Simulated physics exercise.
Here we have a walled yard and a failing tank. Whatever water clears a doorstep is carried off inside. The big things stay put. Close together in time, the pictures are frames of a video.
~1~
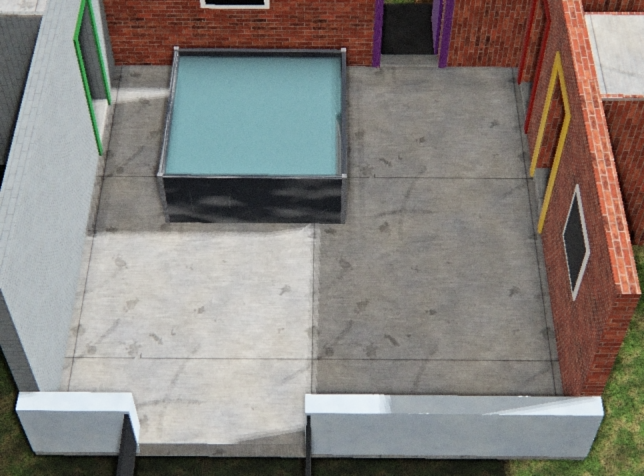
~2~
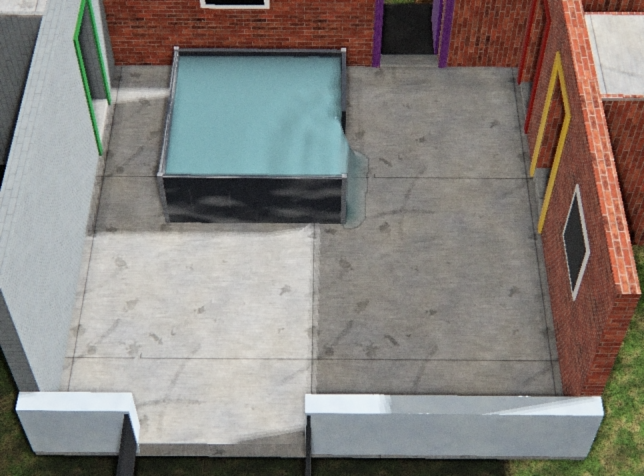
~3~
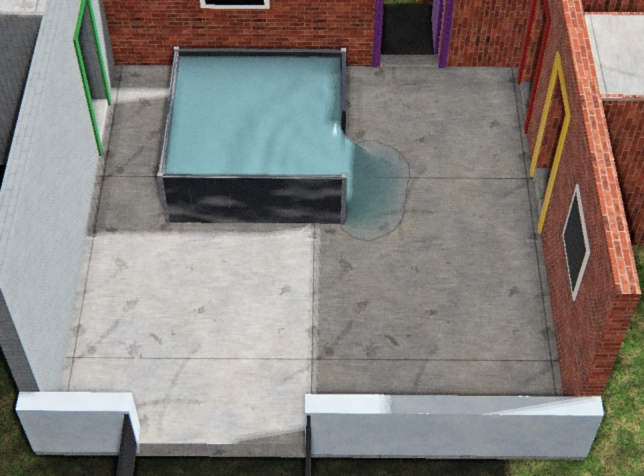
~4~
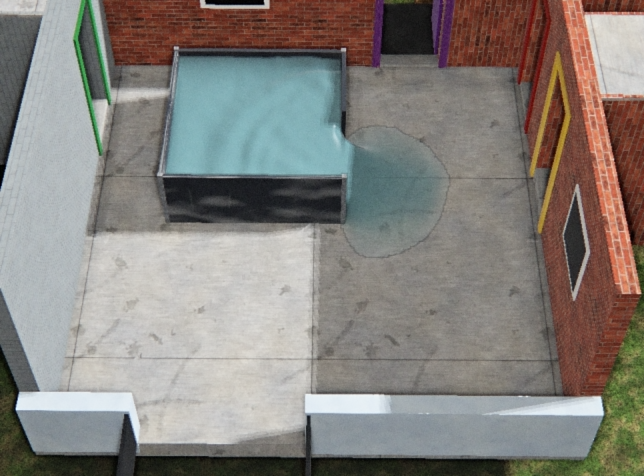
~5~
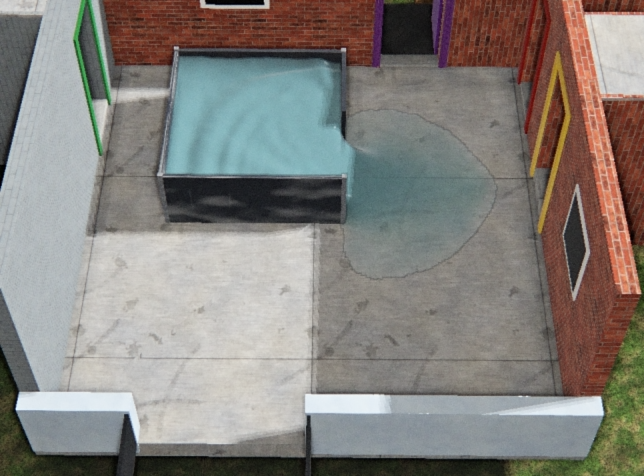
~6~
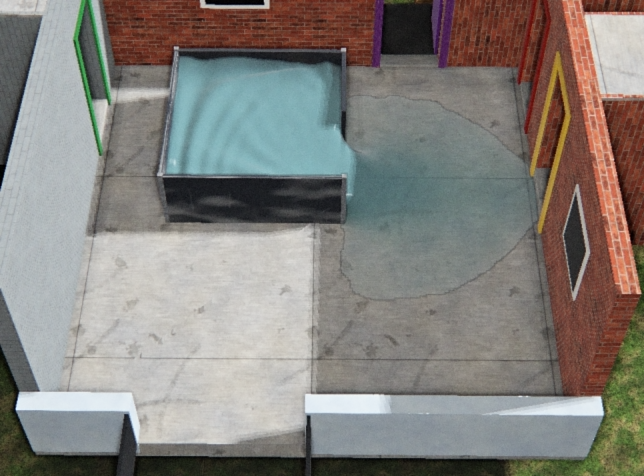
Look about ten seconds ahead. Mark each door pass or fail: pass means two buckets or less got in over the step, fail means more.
Purple door - fail, green door - pass, yellow door - fail, red door - fail.
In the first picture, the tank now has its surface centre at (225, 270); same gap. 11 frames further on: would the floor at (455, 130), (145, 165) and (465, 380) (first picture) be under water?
In the order asked: Not reached, not reached, reached by the flood.
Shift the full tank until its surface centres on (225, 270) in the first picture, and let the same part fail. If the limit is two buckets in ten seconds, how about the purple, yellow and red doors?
Result: Purple door tops the limit, yellow door stays inside the limit, red door tops the limit.
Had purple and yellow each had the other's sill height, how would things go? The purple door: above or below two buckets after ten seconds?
Purple door: Below the limit.
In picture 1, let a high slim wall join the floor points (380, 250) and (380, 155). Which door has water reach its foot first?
The purple one.
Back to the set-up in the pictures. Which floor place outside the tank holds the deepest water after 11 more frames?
My pick is (561, 414).
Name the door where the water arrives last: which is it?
It's the green door.
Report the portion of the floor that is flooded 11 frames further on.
It comes out near 40 percent.
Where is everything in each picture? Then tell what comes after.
The water tank at (257, 114) is whole and still, in the first frame.
The front is at (347, 226), out from the gap at (341, 175), in the second frame.
Water pours out at (341, 176) and has run to (396, 157), in the third frame.
The front is at (444, 177), out from the gap at (341, 176), in the fourth frame.
The front is at (486, 177), out from the gap at (341, 177), in the fifth frame.
Water pours out at (341, 176) and has run to (537, 210), in the sixth frame.
A moment on, water covers 35 % of the floor; the purple door wet at the sill, nothing in, the green door not reached, the yellow door far over two buckets in, the red door under two buckets in.
Next, water covers 40 % of the floor; the purple door wet at the sill, nothing in, the green door not reached, the yellow door far over two buckets in, the red door over two buckets in.
Then, water covers 60 % of the floor; the purple door under two buckets in, the green door not reached, the yellow door far over two buckets in, the red door far over two buckets in.
Later, water covers 95 % of the floor; the purple door over two buckets in, the green door wet at the sill, nothing in, the yellow door far over two buckets in, the red door far over two buckets in.
In the end, water covers 100 % of the floor; the purple door over two buckets in, the green door under two buckets in, the yellow door far over two buckets in, the red door far over two buckets in.
